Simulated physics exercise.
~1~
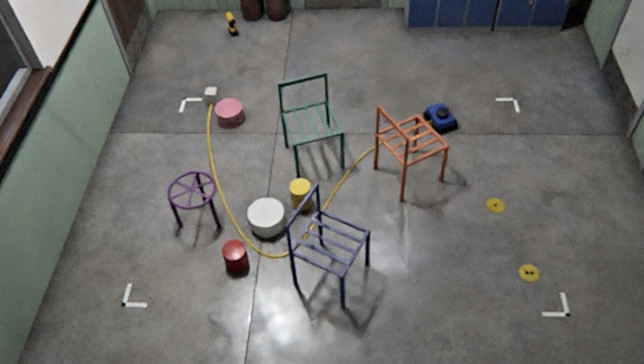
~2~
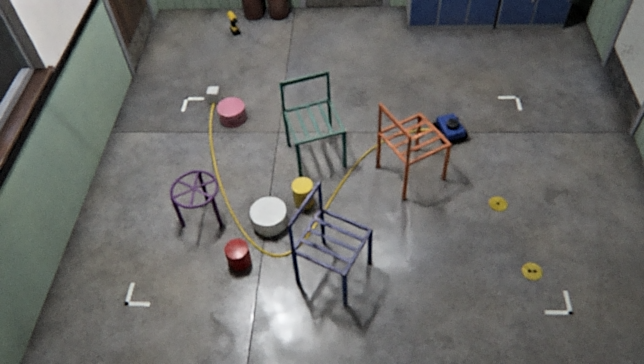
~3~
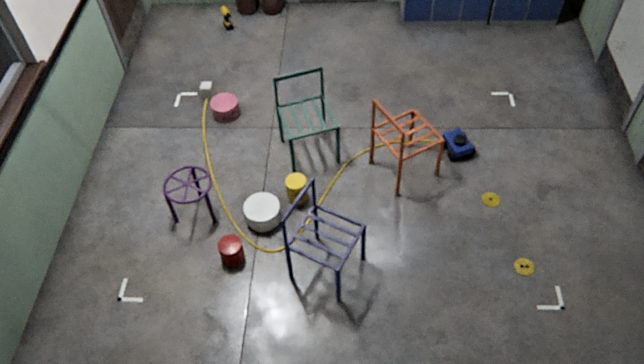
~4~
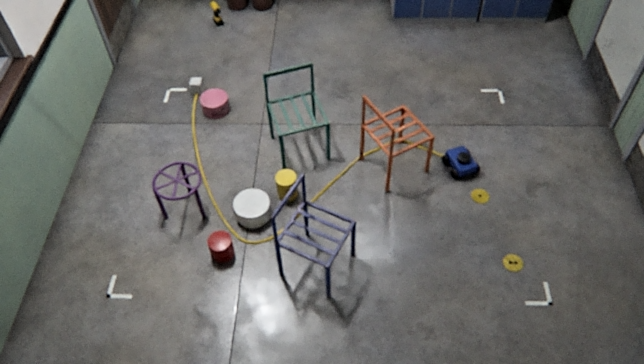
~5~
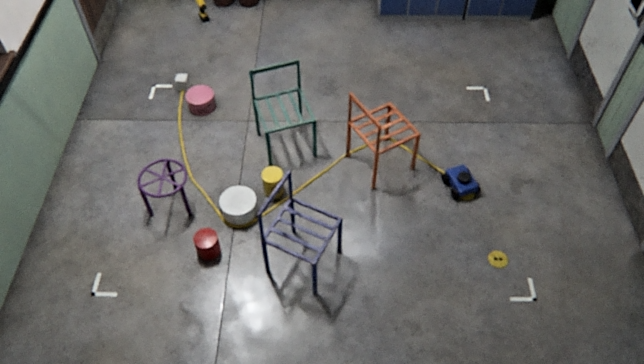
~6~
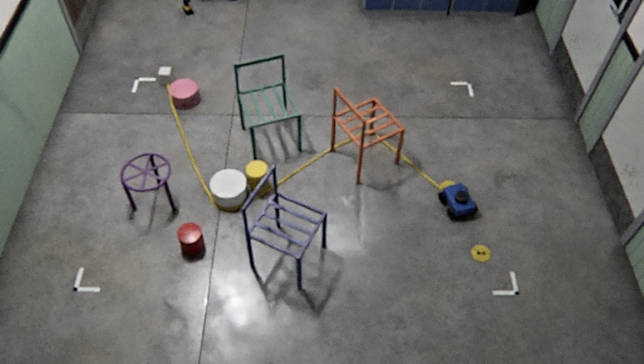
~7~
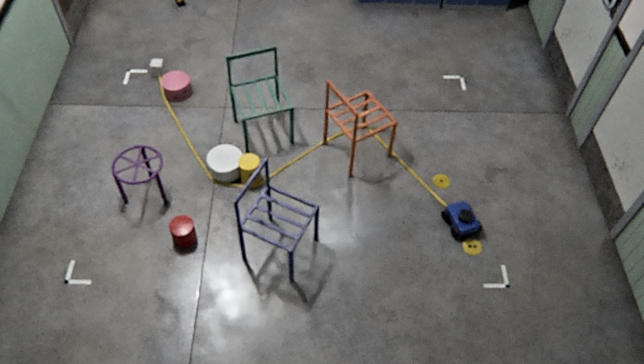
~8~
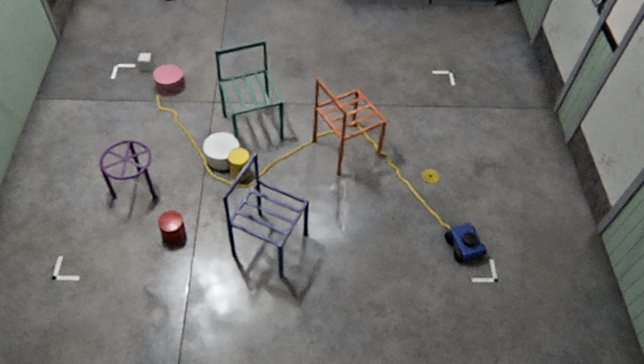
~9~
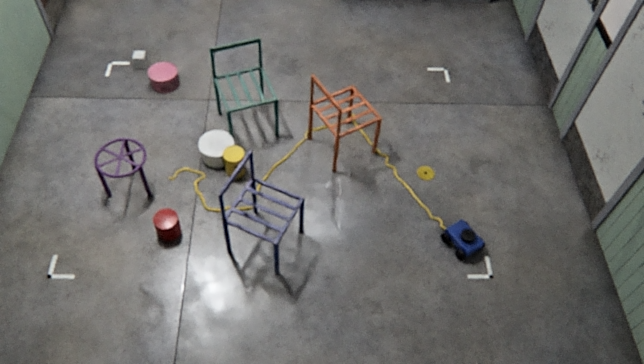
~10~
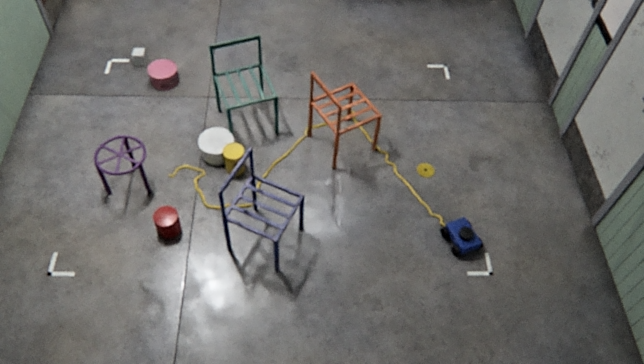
A concrete workshop floor, marked by white tape corners, is seen from high above, with teal, orange and dark blue chairs standing around its middle. A purple stool and a red tub sit at left, a pink bucket behind them, and white and yellow bins between the chairs. A small blue cart drives from behind the orange chair toward the lower right, towing a yellow lead past two yellow floor marks. The lead tightens among the chair legs and shifts the white bin back beside the yellow one. Then the plug pulls out, the loose end trails inward, and the cart stops near the right corner.
